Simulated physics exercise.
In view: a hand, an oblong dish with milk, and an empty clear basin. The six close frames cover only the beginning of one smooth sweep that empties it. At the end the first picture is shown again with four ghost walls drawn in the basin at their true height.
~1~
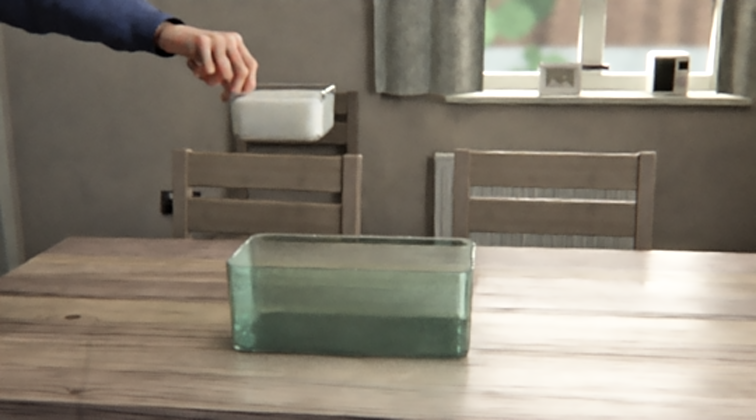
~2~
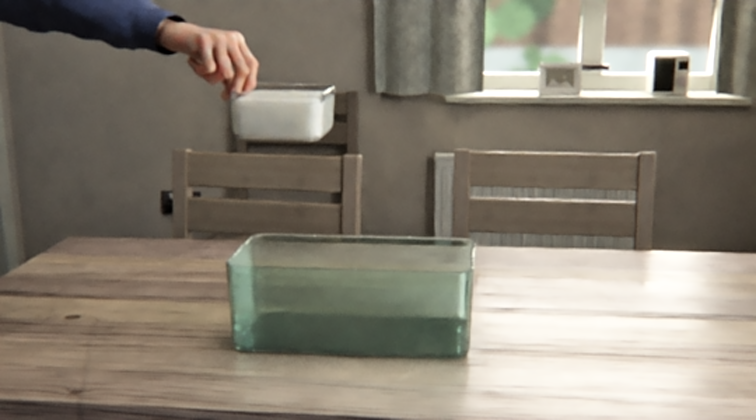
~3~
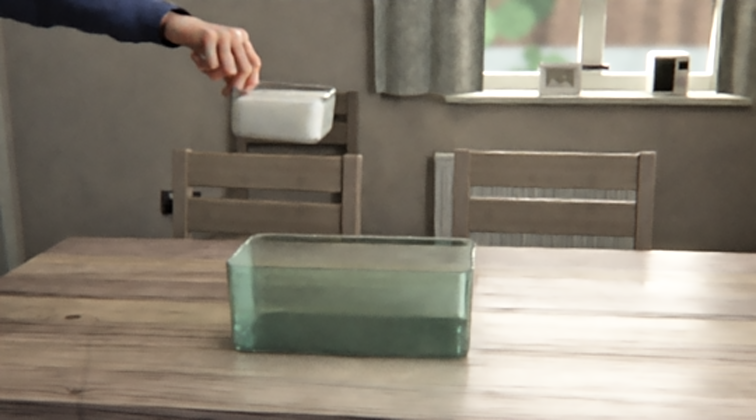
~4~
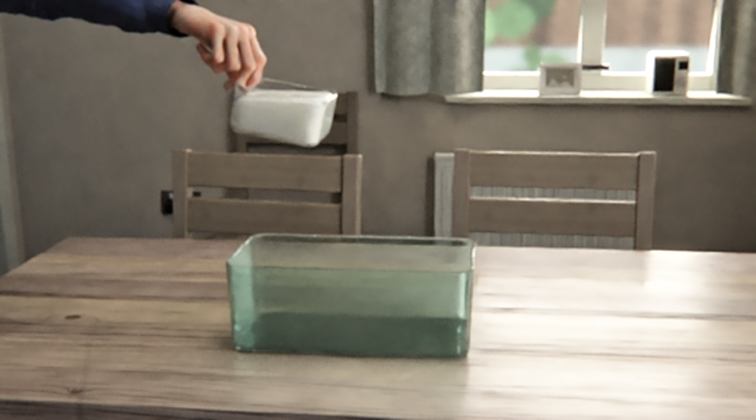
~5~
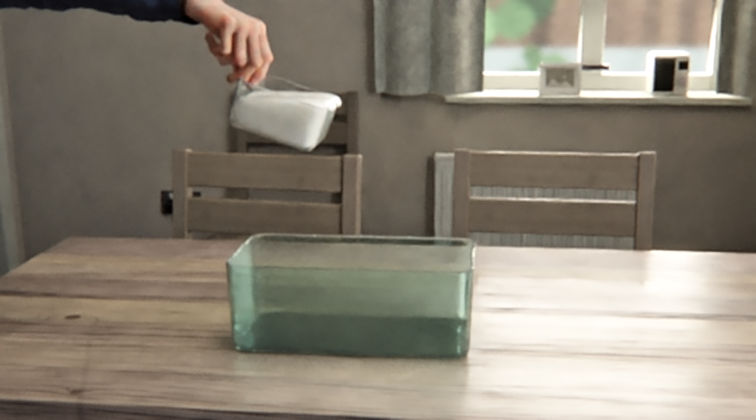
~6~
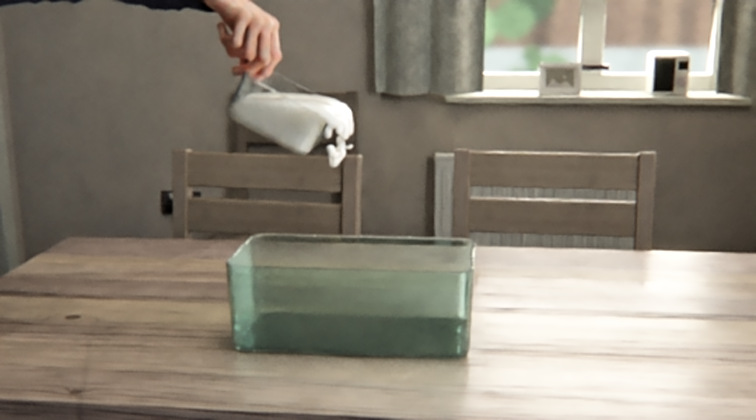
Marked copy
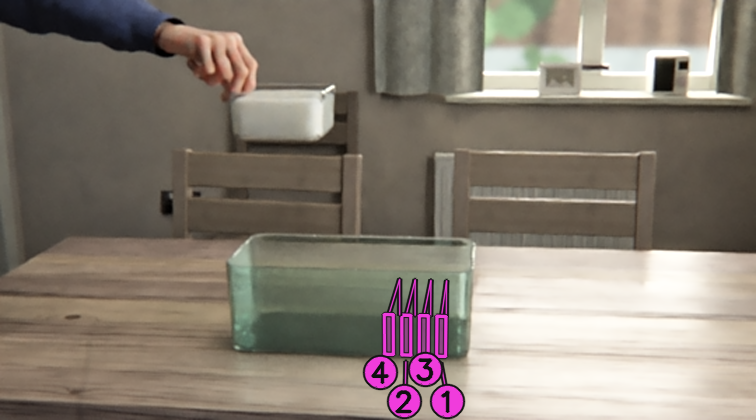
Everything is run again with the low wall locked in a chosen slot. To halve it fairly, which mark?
Place 4.
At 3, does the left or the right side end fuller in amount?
The left one.
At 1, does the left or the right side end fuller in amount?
The left side.
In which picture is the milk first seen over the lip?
Picture 5.
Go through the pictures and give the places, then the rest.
Upright, lip at (326, 88); basin from (234, 348) to (470, 357); nothing has left yet, in the first frame.
Upright, lip at (327, 89); nothing has left yet, in the second frame.
Tipped about 5°, lip at (328, 92); nothing has left yet, in the third frame.
Tipped about 11°, lip at (330, 97); nothing has left yet, in the fourth frame.
Tipped about 19°, lip at (331, 103); milk is over the lip, down to (335, 106), in the fifth frame.
Tipped about 28°, lip at (332, 111); milk is over the lip, down to (335, 163), in the sixth frame.
In magenta, 1 at (440, 362); 2 at (405, 361); 3 at (423, 362); 4 at (388, 360).
Choosing 1, about 96 % ends left of the wall and 3 % right of it.
Choosing 2, about 90 % ends left of the wall and 8 % right of it.
Choosing 3, about 96 % ends left of the wall and 3 % right of it.
Choosing 4, about 49 % ends left of the wall and 49 % right of it.
